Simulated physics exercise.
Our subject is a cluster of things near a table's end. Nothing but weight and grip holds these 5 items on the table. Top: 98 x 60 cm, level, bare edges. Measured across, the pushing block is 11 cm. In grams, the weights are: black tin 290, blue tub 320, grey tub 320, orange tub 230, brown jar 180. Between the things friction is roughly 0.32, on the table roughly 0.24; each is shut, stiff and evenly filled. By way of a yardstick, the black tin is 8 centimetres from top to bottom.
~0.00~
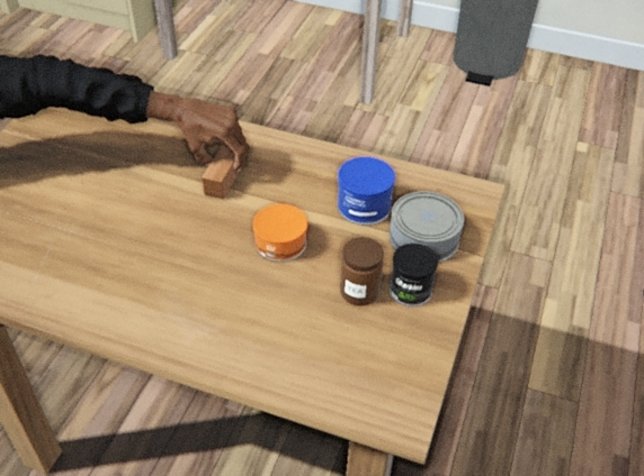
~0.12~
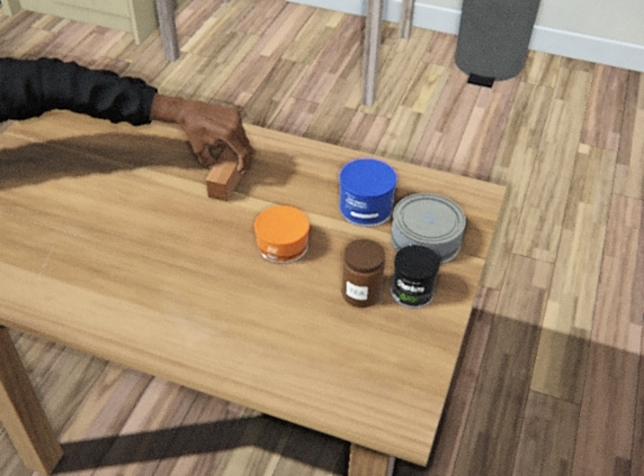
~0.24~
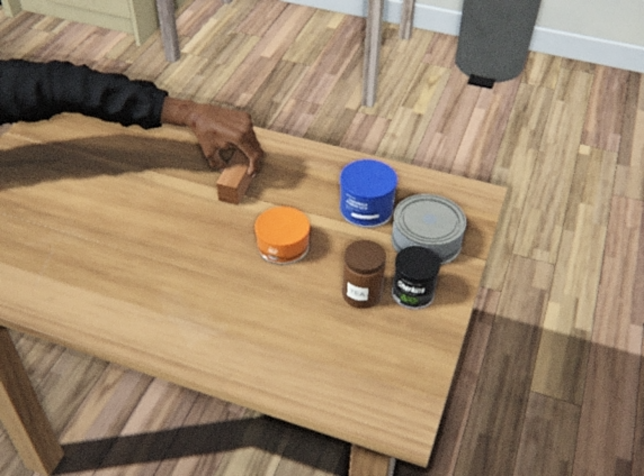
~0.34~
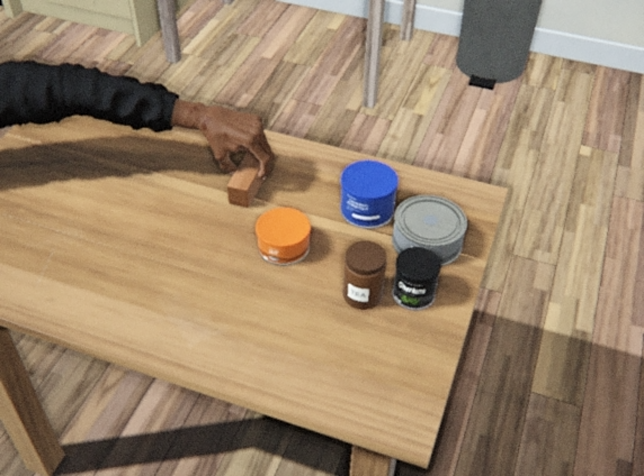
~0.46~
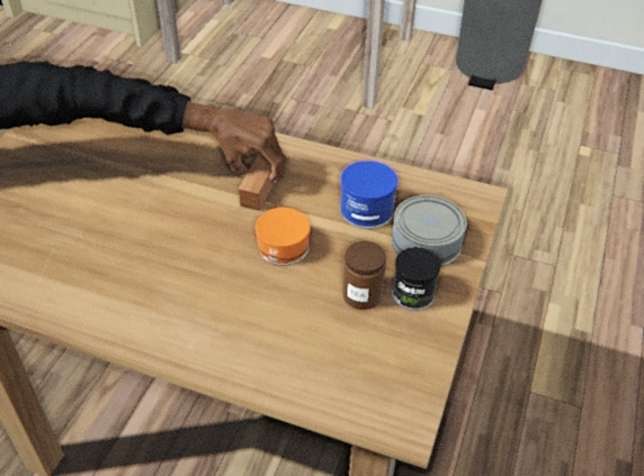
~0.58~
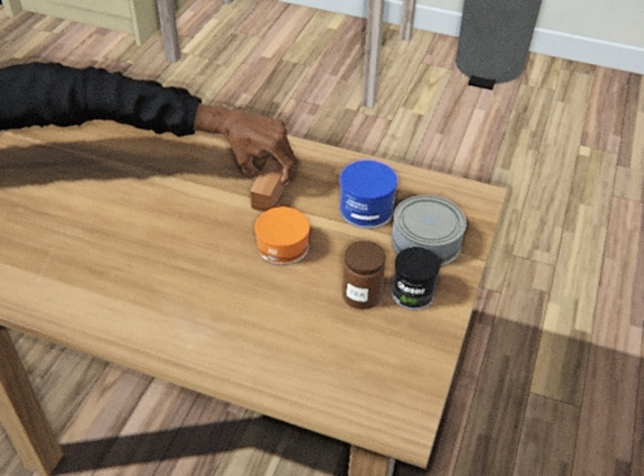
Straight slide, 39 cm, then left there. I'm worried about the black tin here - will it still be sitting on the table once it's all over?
Yes, it will still be there.
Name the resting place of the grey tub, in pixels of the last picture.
End point: Approx. (480, 259).
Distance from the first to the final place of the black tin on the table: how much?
Net distance near 0 cm.
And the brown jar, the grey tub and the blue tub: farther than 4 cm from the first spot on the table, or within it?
First, the brown jar stays in its position; second, the grey tub is moved away; third, the blue tub is moved away.
After 1.48 s, pusher on by 26 cm; blue tub moved 6 cm; grey tub moved 4 cm.
After 1.78 s, pusher on by 32 cm; blue tub moved 12 cm; grey tub moved 8 cm.
In the end (2.6 s), not toppled but over 4 cm from the start, blue tub and grey tub; the other 3 under 4 cm from the start. At the end, from the last picture's camera, black tin near (415, 279).
